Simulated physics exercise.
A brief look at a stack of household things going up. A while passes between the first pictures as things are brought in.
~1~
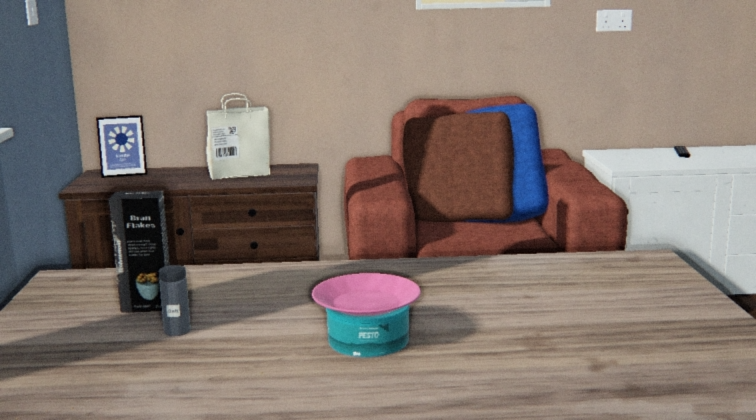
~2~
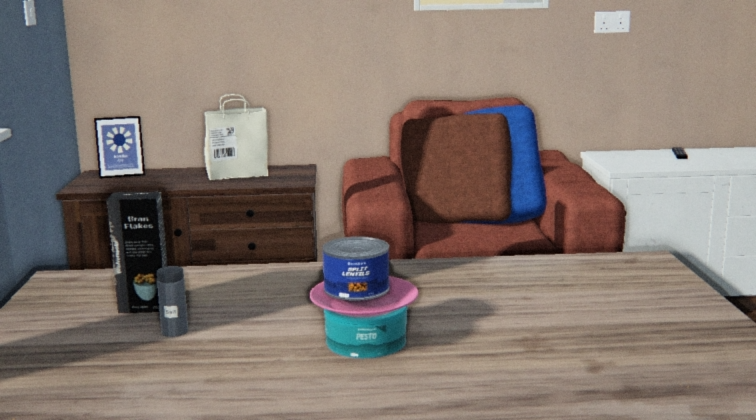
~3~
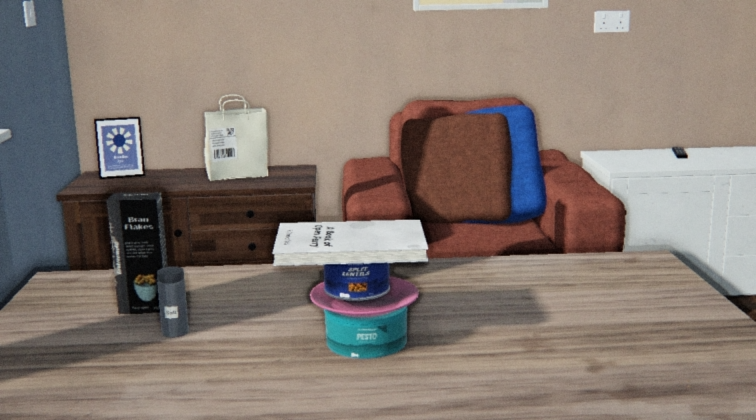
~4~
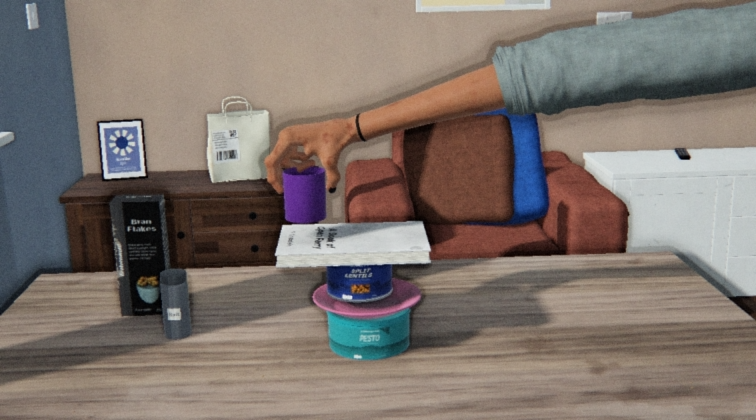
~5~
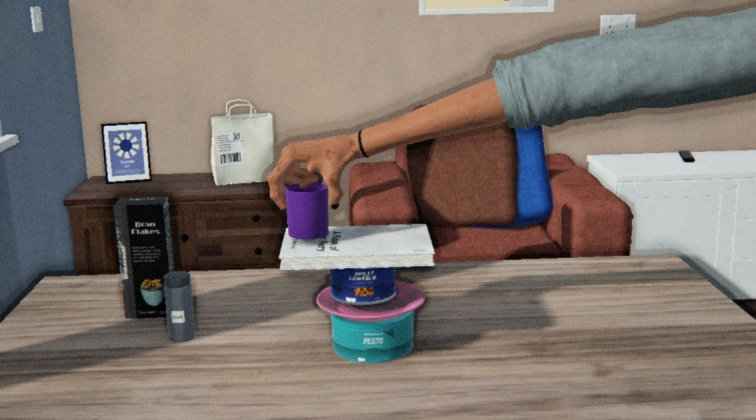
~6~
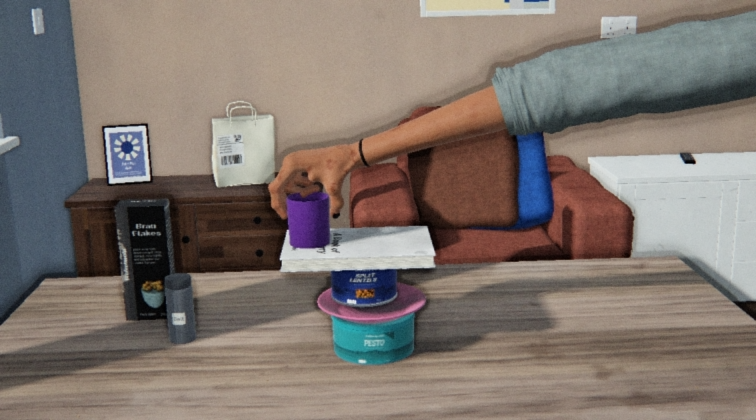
On a wooden table, a hand lowers a purple cup onto a stacked white book.
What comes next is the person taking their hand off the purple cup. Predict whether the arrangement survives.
It is going to stay in one piece.
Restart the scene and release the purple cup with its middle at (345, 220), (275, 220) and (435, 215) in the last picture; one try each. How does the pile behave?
First, it stays up; second, it comes apart; third, it comes apart.
Then, 0.50 s past the last view, nothing moves.
Then, 1.50 s past the last view, purple cup resting near (308, 221).
Finally, all 7 still in place. Final places as the last picture's camera would see them, purple cup near (308, 221). The pile stays up.
